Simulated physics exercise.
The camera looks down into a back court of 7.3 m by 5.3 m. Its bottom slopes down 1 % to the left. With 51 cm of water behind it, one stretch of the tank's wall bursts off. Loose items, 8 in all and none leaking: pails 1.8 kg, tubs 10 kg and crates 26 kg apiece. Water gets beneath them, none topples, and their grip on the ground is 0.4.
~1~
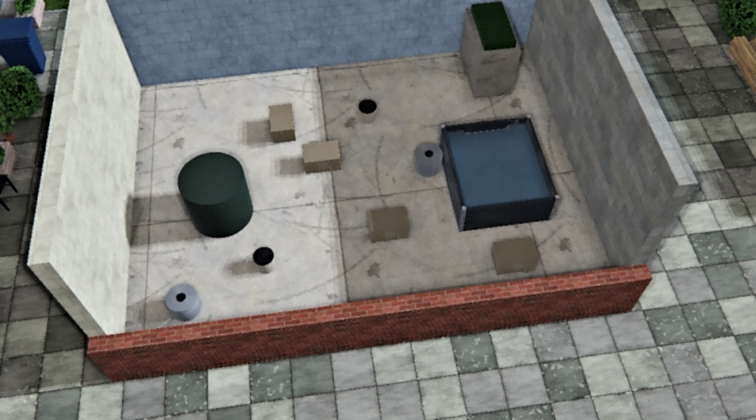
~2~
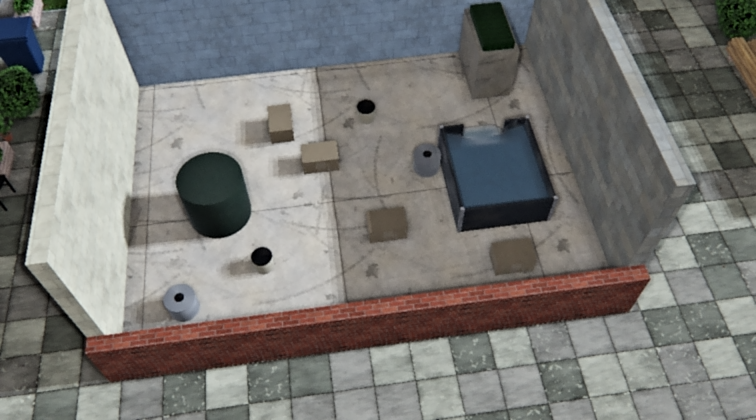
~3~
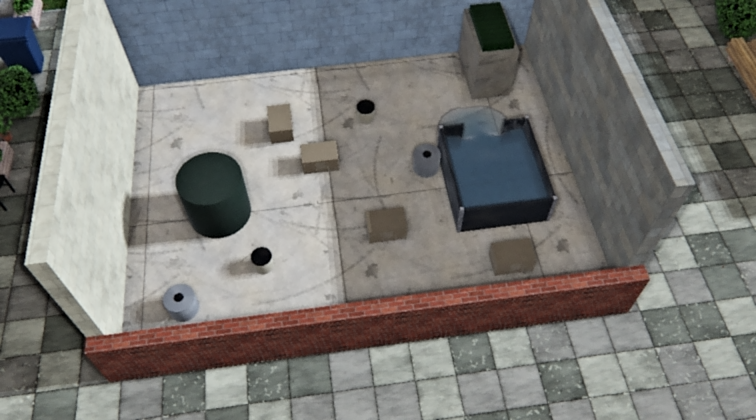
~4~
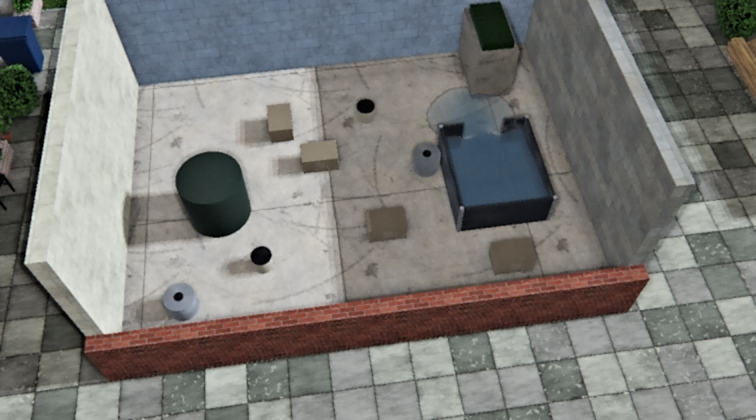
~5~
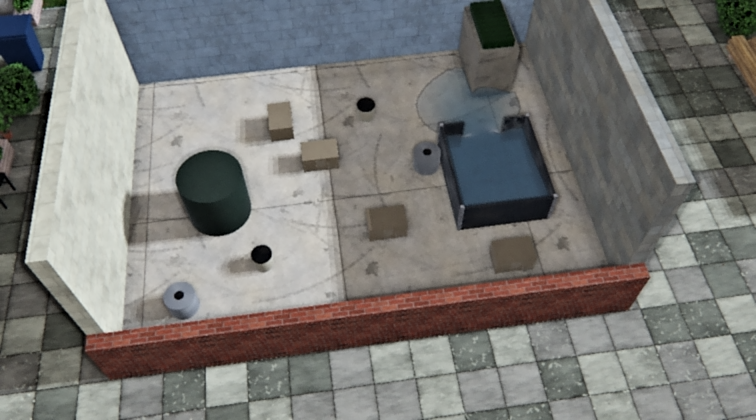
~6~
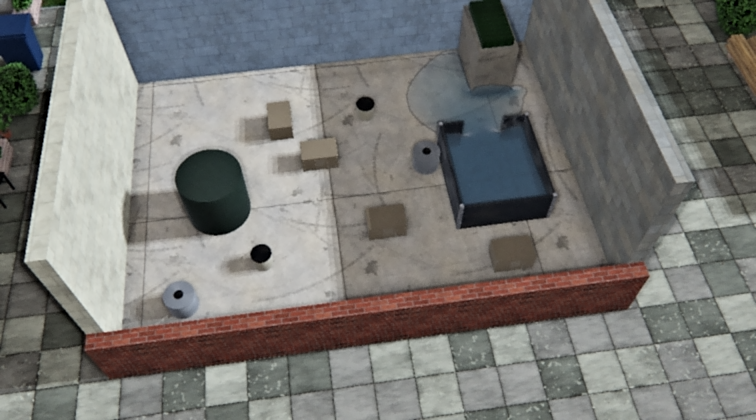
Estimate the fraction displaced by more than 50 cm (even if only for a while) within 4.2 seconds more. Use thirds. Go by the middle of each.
It is not even a third.
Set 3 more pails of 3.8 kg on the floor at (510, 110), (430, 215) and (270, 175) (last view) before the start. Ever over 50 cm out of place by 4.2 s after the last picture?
In turn: Over, less, less.
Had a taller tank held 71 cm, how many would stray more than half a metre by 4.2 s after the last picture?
In that case 0 of them.
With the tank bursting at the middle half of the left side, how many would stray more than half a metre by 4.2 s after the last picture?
Then 5.
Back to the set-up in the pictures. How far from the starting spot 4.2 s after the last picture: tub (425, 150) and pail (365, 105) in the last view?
In turn: 0 cm, 10 cm.
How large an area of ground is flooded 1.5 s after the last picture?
About 10.0 m2.
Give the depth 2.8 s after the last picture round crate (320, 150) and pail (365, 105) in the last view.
Roughly 0 and 1 cm.
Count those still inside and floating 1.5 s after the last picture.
0 of them.
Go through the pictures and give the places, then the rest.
In the first picture, a pail at (263, 256), on the bottom; a tub at (181, 297) rests on the ground; 2.1 m2 under water; 0 of 8 have shifted.
In the second picture, a pail at (262, 256) rests on the ground; a tub at (179, 298) rests on the ground; water covers 2.5 m2; 0 of 8 have shifted.
In the third picture, a pail at (261, 256) rests on the ground; a tub at (179, 298) rests on the ground; water covers 3.0 m2; 0 of 8 have shifted.
In the fourth picture, a pail at (261, 255) rests on the ground; a tub at (179, 297) rests on the ground; water covers 3.6 m2; 0 of 8 have shifted.
In the fifth picture, a pail at (262, 254), on the bottom; a tub at (179, 295), on the bottom; water covers 4.2 m2; 0 of 8 have shifted.
In the sixth picture, a pail at (261, 253) rests on the ground; a tub at (179, 295), on the bottom; 4.8 m2 under water; 0 of 8 have shifted.
Then, 0.4 s after the last picture 0 of 8 are over 50 cm from their spots; 0 afloat.
Then, 1.5 s after the last picture 0 of 8 are over 50 cm from their spots; 0 afloat.
Then, 2.8 s after the last picture 0 of 8 are over 50 cm from their spots; 0 afloat.
Then, 4.2 s after the last picture 0 of 8 are over 50 cm from their spots, and 0 have been at some point; 0 afloat.
